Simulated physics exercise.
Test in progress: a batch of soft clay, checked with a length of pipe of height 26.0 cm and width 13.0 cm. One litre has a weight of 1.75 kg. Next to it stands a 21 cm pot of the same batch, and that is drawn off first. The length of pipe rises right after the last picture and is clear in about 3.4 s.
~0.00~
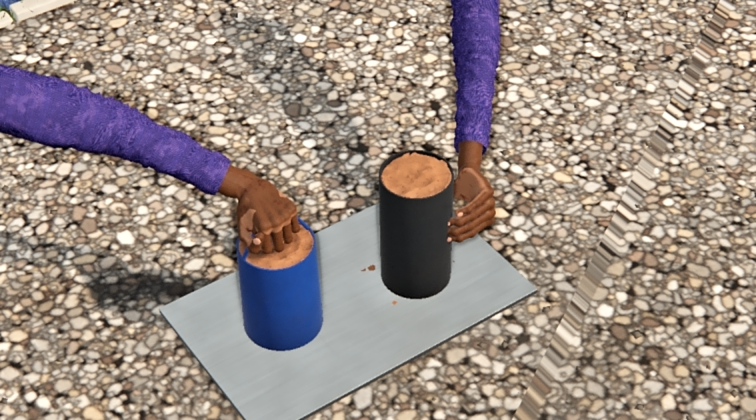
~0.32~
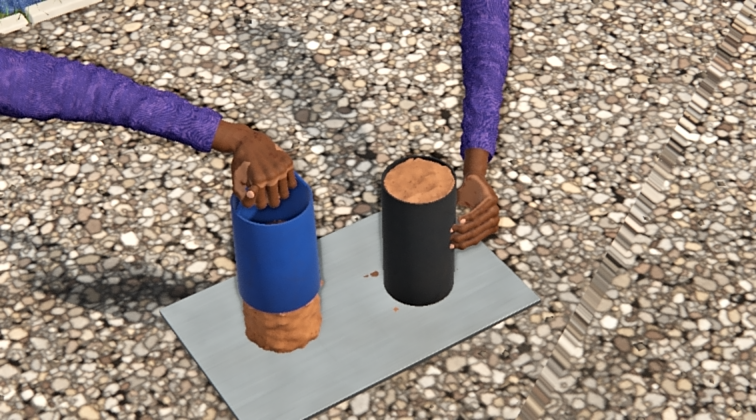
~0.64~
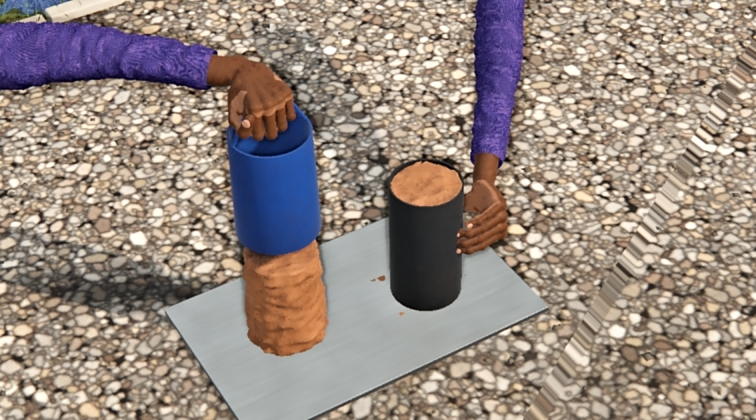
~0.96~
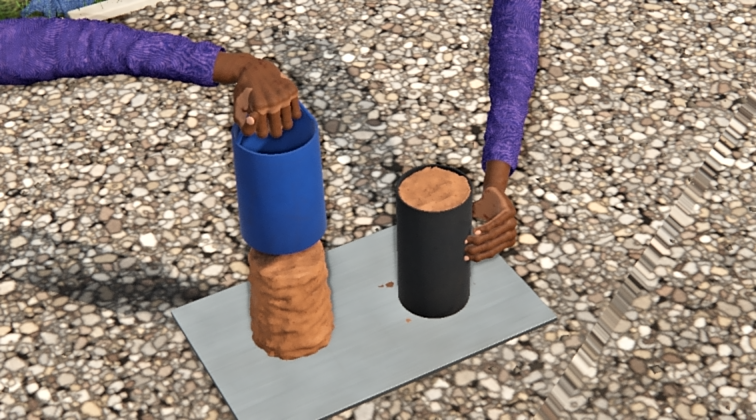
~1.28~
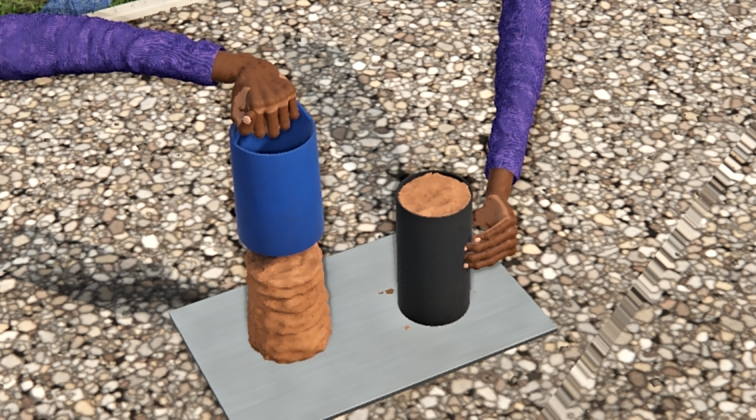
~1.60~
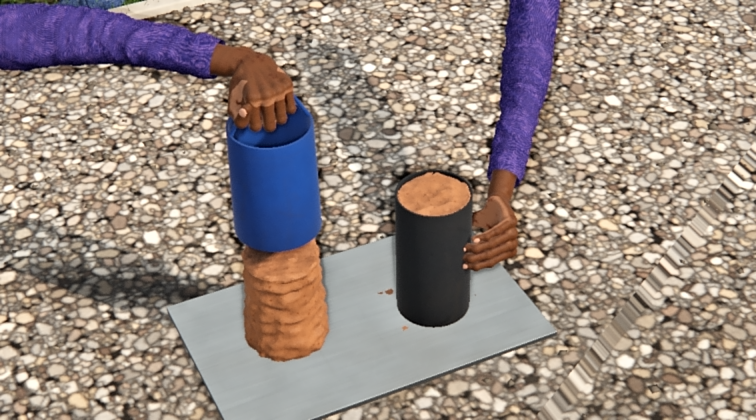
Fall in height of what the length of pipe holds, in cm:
6 cm.
By 2.5 s, the length of pipe is up 6.7 cm; the soft clay has come down 0.0 cm to 26 cm and is 13 cm wide.
By 3.3 s, the length of pipe is up 16 cm; the soft clay has come down 0.6 cm to 25 cm and is 14 cm wide.
By 4.2 s, the length of pipe is up 27 cm; the soft clay has come down 4.6 cm to 21 cm and is 17 cm wide.
By 5.2 s, the length of pipe is clear; the soft clay has come down 5.1 cm to 21 cm and is 18 cm wide.
By 7.3 s, at rest, the length of pipe is clear; the soft clay has come down 5.5 cm to 20 cm and is 18 cm wide.
